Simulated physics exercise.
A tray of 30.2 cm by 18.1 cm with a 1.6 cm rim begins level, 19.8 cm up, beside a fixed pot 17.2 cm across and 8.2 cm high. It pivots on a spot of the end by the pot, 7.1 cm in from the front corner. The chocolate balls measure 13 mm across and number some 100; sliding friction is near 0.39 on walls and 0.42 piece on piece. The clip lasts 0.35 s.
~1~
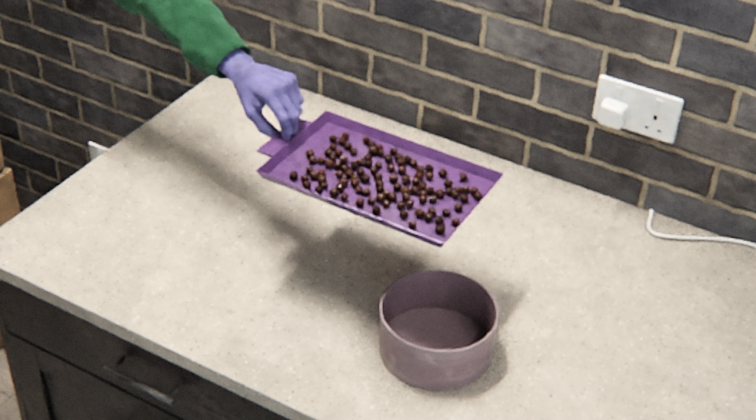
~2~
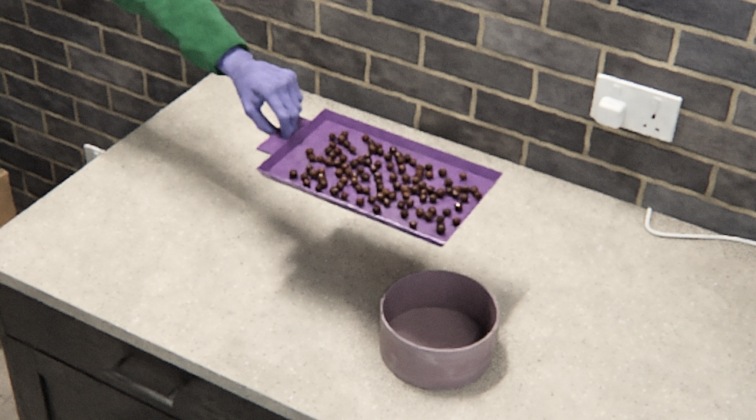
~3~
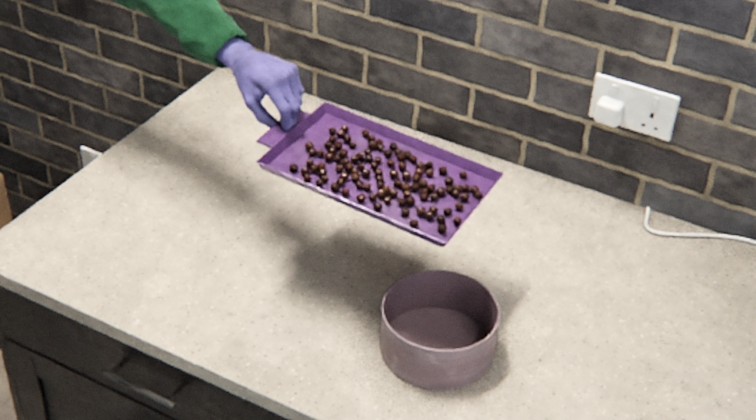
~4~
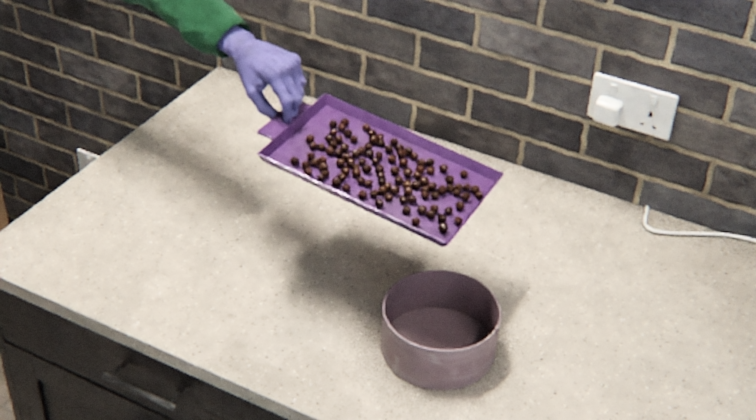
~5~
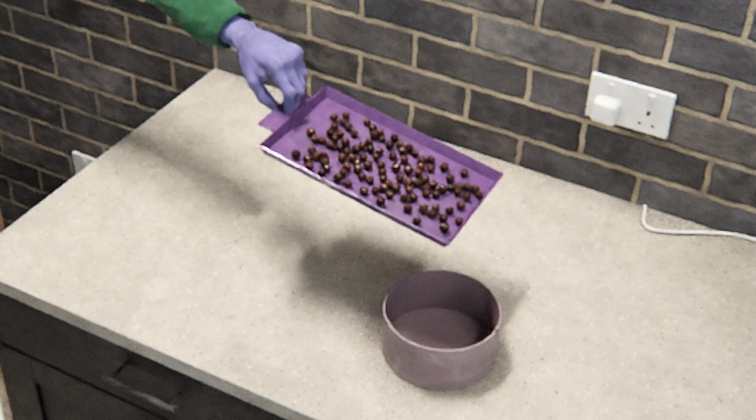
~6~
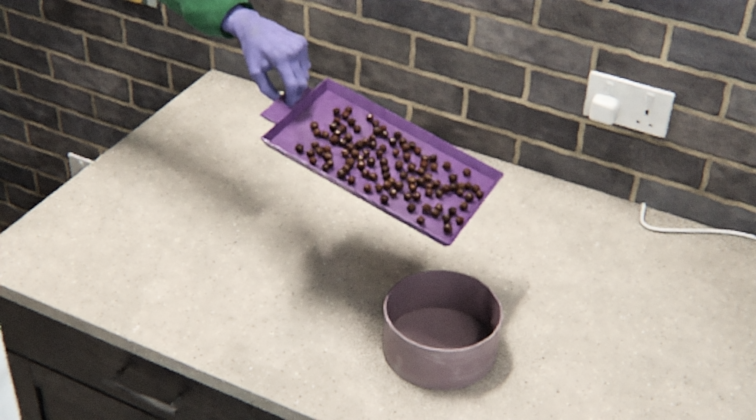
A purple tray scattered with small dark brown balls starts level above a pale countertop, held at its left end by a purple hand in a green sleeve. The hand slowly raises that end, tilting the tray gently down toward the round pot, while the balls stay spread across it.
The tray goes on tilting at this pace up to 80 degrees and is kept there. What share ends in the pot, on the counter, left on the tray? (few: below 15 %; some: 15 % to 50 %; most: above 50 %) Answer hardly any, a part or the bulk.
Pot: A part, counter: The bulk, tray: Hardly any.
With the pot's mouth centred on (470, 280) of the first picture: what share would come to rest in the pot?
Some 80 per cent.
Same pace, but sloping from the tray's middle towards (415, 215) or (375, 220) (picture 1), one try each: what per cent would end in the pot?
Some 100 and 70 per cent.
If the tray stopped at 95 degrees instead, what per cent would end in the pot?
It would be near 40 per cent.
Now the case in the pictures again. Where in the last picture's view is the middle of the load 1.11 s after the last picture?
At about (479, 210).
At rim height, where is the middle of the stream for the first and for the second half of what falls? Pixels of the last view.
First near (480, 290), later near (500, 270).
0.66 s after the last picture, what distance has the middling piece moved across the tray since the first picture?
Some 12 cm.
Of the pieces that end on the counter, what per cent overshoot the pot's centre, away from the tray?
Some 80 per cent.
Then, 0.66 s after the last picture, tilt 44 degrees; the tray holds 95 %, the pot 0 %.
Then, 1.11 s after the last picture, tilt 65 degrees; the tray holds 65 %, the pot 10 %.
Then, 1.63 s after the last picture, tilt 80 degrees; the tray holds 0 %, the pot 40 %.
In the end, pot 40 %, counter 60 %, tray 0 %.
